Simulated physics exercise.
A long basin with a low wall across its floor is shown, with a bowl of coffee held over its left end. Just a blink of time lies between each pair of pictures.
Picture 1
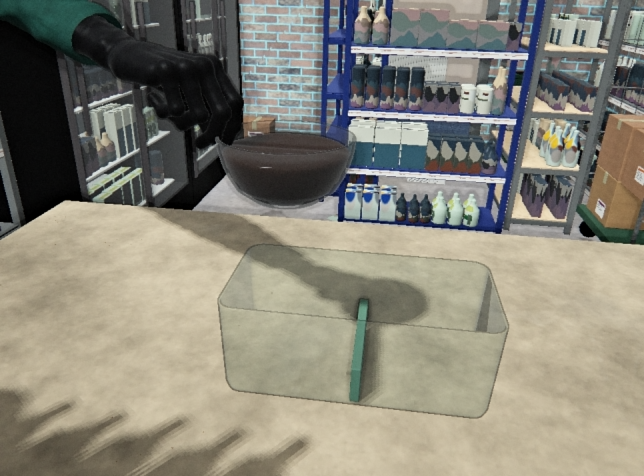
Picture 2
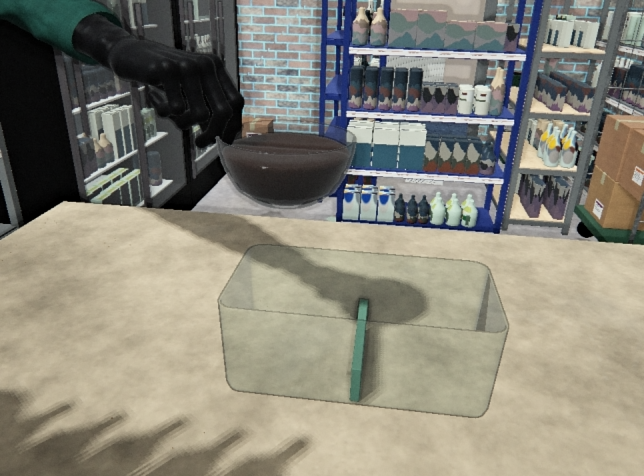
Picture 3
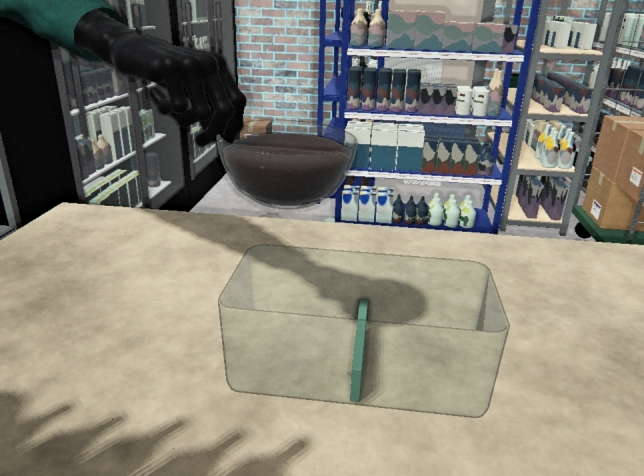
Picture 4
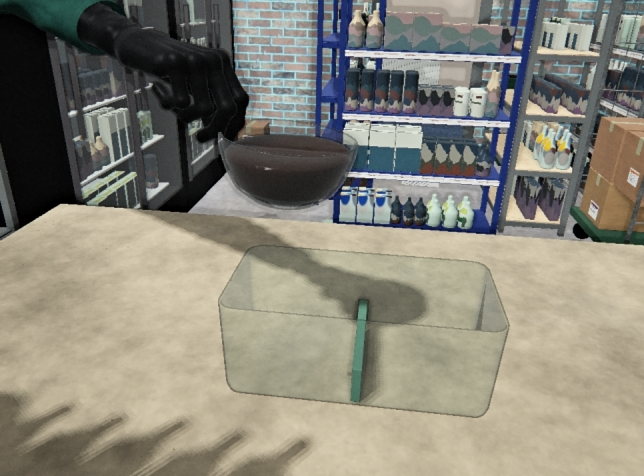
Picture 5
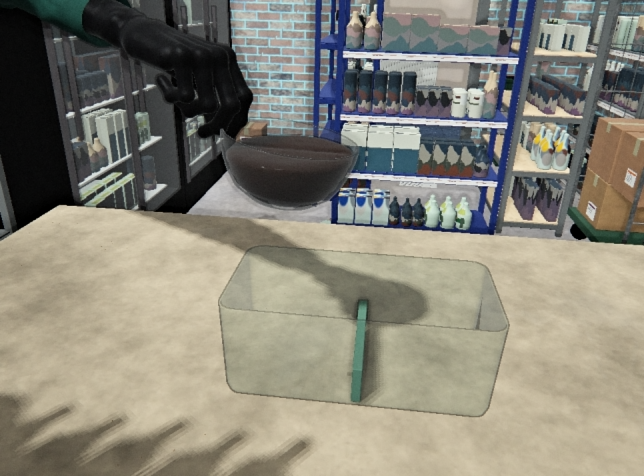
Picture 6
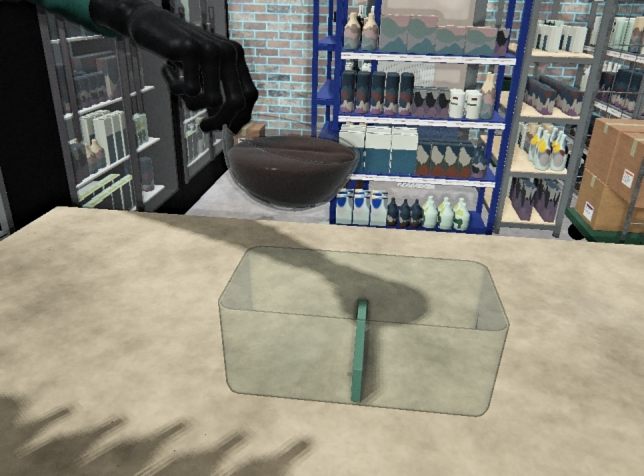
A clear glass bowl of dark brown coffee hangs in the air beneath a black-gloved hand with a green sleeve, above the left end of a see-through long basin with a low green wall across its floor. The basin rests on a mottled beige tabletop, seen from slightly above, with blue shelves, brick and boxes behind. The bowl gradually tilts rightward, its right rim dipping, while the background shifts slightly left.
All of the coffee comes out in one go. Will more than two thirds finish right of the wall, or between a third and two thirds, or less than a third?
Right of the wall there will be more than two thirds.
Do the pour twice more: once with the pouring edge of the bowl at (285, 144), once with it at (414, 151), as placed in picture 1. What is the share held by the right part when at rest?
10 % and 95 %.
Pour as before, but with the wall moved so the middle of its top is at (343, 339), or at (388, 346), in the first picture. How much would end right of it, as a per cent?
Try 1: Some 95 %; try 2: 65 %.
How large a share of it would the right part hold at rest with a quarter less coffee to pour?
About 90 in a hundred.
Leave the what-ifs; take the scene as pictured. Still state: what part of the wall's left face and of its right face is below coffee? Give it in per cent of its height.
Close to 10 for the left and 50 for the right.
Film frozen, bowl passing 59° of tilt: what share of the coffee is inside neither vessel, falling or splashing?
Around 30 in a hundred.
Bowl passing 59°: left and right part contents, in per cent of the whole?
0 % left, 20 % right.
A moment on, the bowl is tipped part way and 49 per cent is still to pour, 1 is left of the wall and 19 right of it.
Next, the bowl is tipped on its side and 6 per cent is still to pour, 4 is left of the wall and 81 right of it.
Then the bowl is tipped on its side and 0 per cent is still to pour, 10 is left of the wall and 89 right of it.
Later the bowl is tipped on its side and 0 per cent is still to pour, 10 is left of the wall and 89 right of it.
At rest 10 per cent lies left of the wall, 89 right of it and 1 outside.
